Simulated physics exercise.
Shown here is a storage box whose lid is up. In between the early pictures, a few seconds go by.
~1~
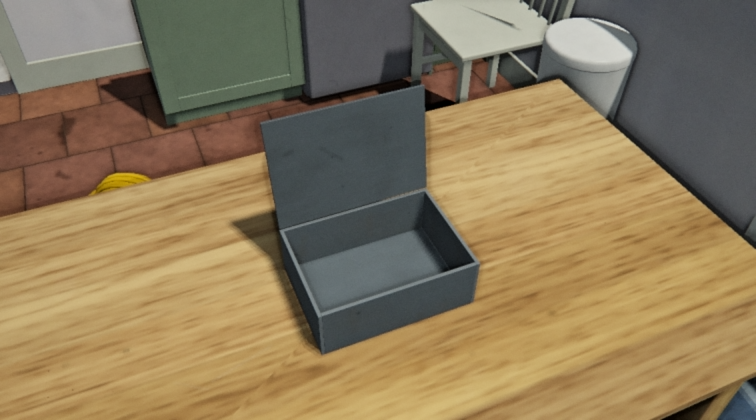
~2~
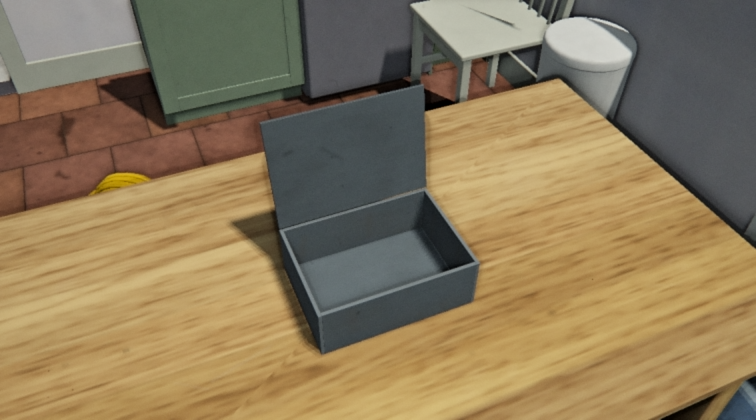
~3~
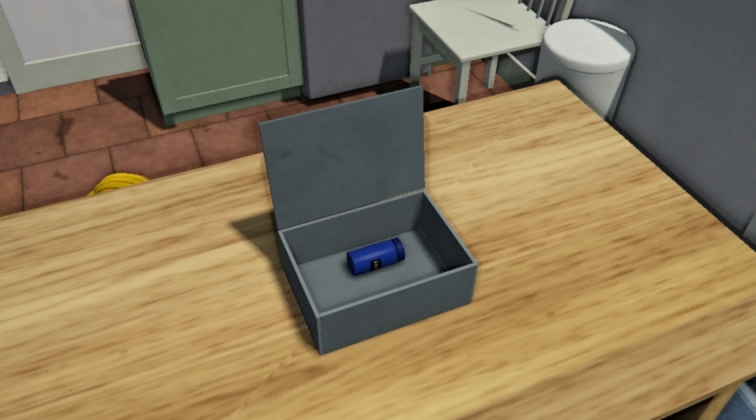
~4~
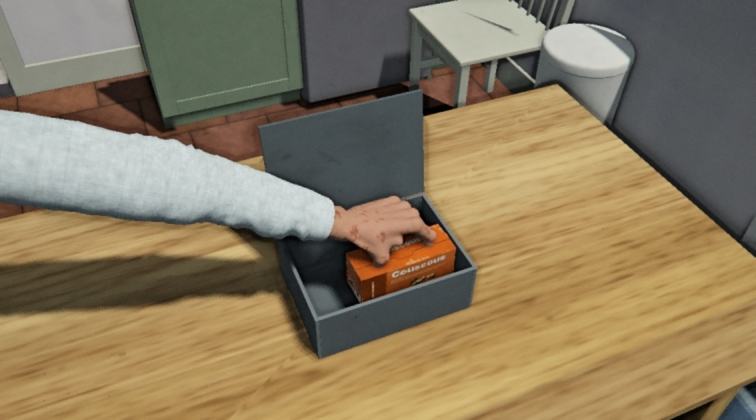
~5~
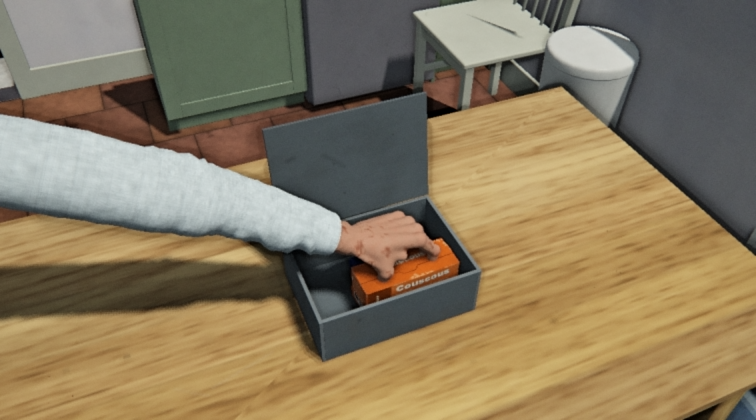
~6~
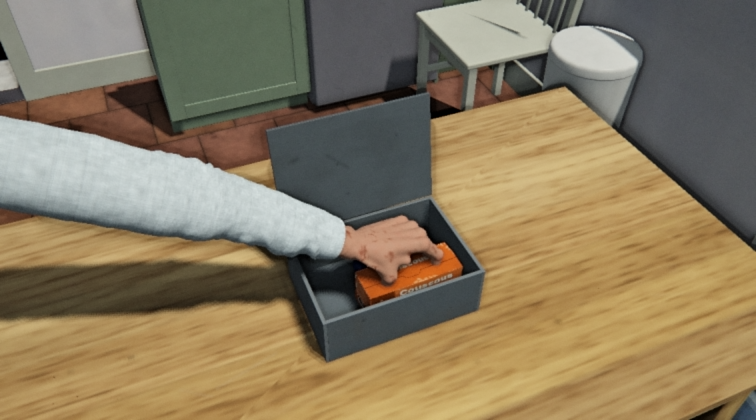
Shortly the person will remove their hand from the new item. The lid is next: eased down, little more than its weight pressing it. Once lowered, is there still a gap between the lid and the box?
No, the lid meets the box.
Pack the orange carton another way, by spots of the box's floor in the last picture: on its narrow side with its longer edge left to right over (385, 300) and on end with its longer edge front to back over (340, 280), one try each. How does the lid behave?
Shut, then open.
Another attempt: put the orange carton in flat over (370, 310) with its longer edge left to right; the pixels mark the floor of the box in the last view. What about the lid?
After that, the lid lies down snugly.
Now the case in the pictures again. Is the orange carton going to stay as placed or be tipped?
In the end, the orange carton keeps its orientation.
Then, 1.20 s past the last view, lid 81° above the rim.
Then, 1.70 s past the last view, lid 48° above the rim.
Then, 2.10 s past the last view, lid 11° above the rim.
Finally, lid shut; both still in place. Final places as the last picture's camera would see them, orange carton near (408, 283).
